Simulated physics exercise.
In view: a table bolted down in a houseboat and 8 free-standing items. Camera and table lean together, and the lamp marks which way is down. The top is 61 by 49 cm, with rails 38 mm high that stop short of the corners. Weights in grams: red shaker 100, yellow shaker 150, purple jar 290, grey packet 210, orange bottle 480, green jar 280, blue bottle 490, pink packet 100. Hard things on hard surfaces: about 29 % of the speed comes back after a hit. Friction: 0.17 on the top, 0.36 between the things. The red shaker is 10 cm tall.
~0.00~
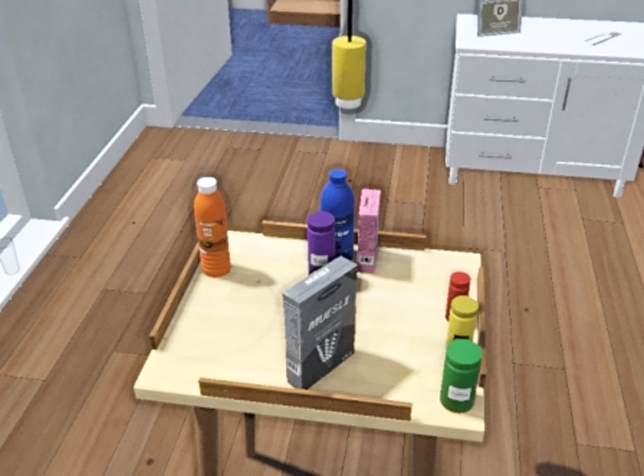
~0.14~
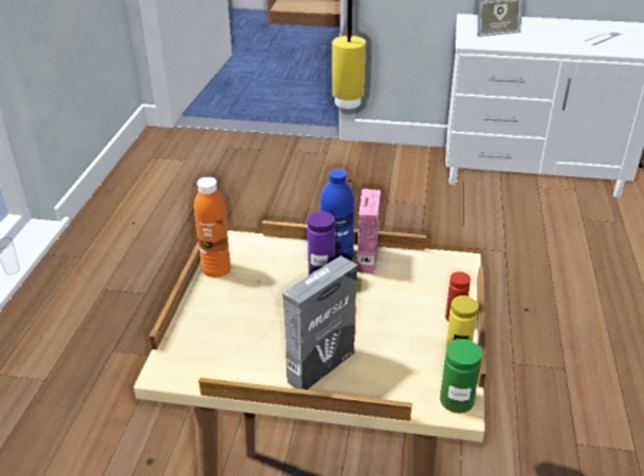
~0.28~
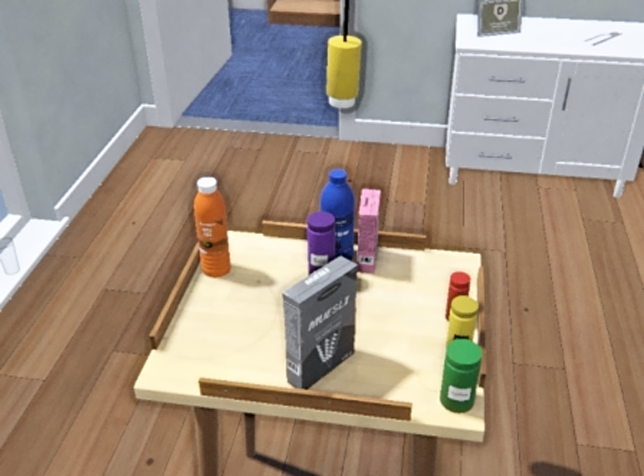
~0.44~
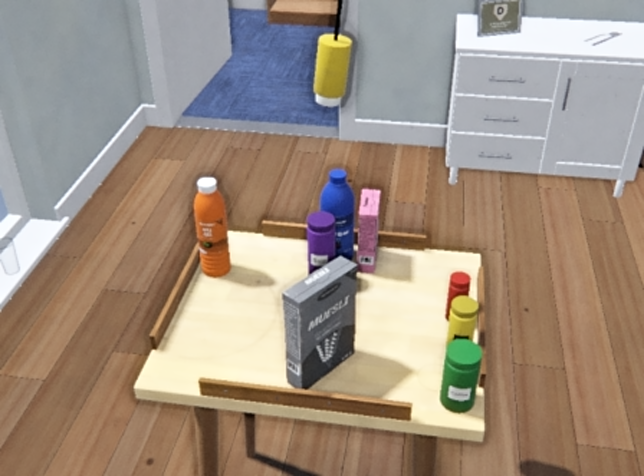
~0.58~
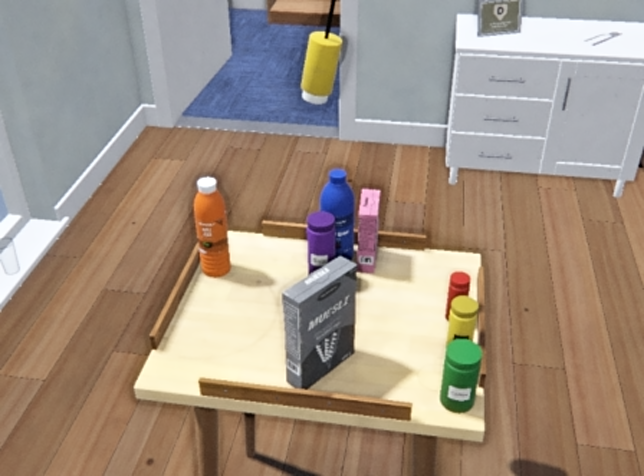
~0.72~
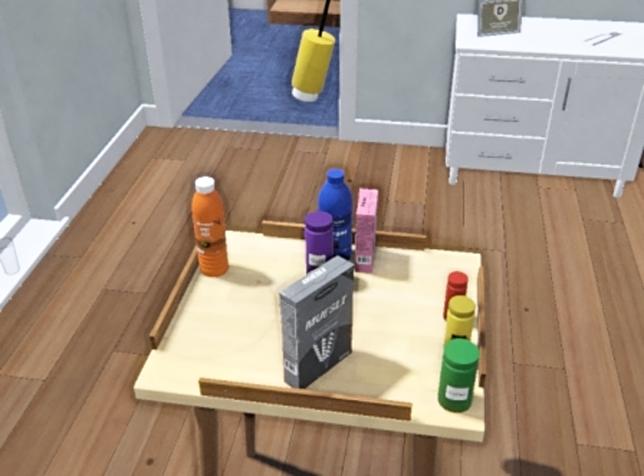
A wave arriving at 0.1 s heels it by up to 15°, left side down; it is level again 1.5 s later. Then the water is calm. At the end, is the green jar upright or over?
The green jar stays upright.
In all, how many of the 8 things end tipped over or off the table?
In all, 0.
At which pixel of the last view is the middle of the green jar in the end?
At about (350, 364).
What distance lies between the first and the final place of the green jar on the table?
About 19 cm.
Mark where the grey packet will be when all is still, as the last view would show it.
Around (206, 313).
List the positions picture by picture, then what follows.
The first picture shows boat level; green jar (460, 377); red shaker (458, 298).
The second picture shows boat level; purple jar (321, 248); grey packet (321, 325).
The third picture shows heel 2°, left side down; orange bottle (212, 228); blue bottle (337, 216).
The fourth picture shows heel 6°, left side down; pink packet (369, 232); red shaker (458, 298).
The fifth picture shows heel 11°, left side down; yellow shaker (462, 327); purple jar (321, 248).
The sixth picture shows heel 14°, left side down; green jar (458, 376); grey packet (319, 325).
After 1.02 s, heel 13°, left side down; green jar slid 6 cm near (426, 373); grey packet slid 7 cm; pink packet slid 7 cm.
After 1.22 s, heel 8°, left side down; green jar slid 13 cm near (386, 368); grey packet slid 14 cm; pink packet slid 14 cm.
After 1.32 s, heel 5°, left side down; green jar slid 16 cm near (368, 366); grey packet slid 17 cm; pink packet slid 17 cm.
At rest (2.1 s), not toppled but over 5 cm from the start, red shaker, yellow shaker, purple jar, grey packet, green jar, blue bottle and pink packet; orange bottle in place, give or take 5 cm. Seen from the same camera at the end, green jar near (349, 364).
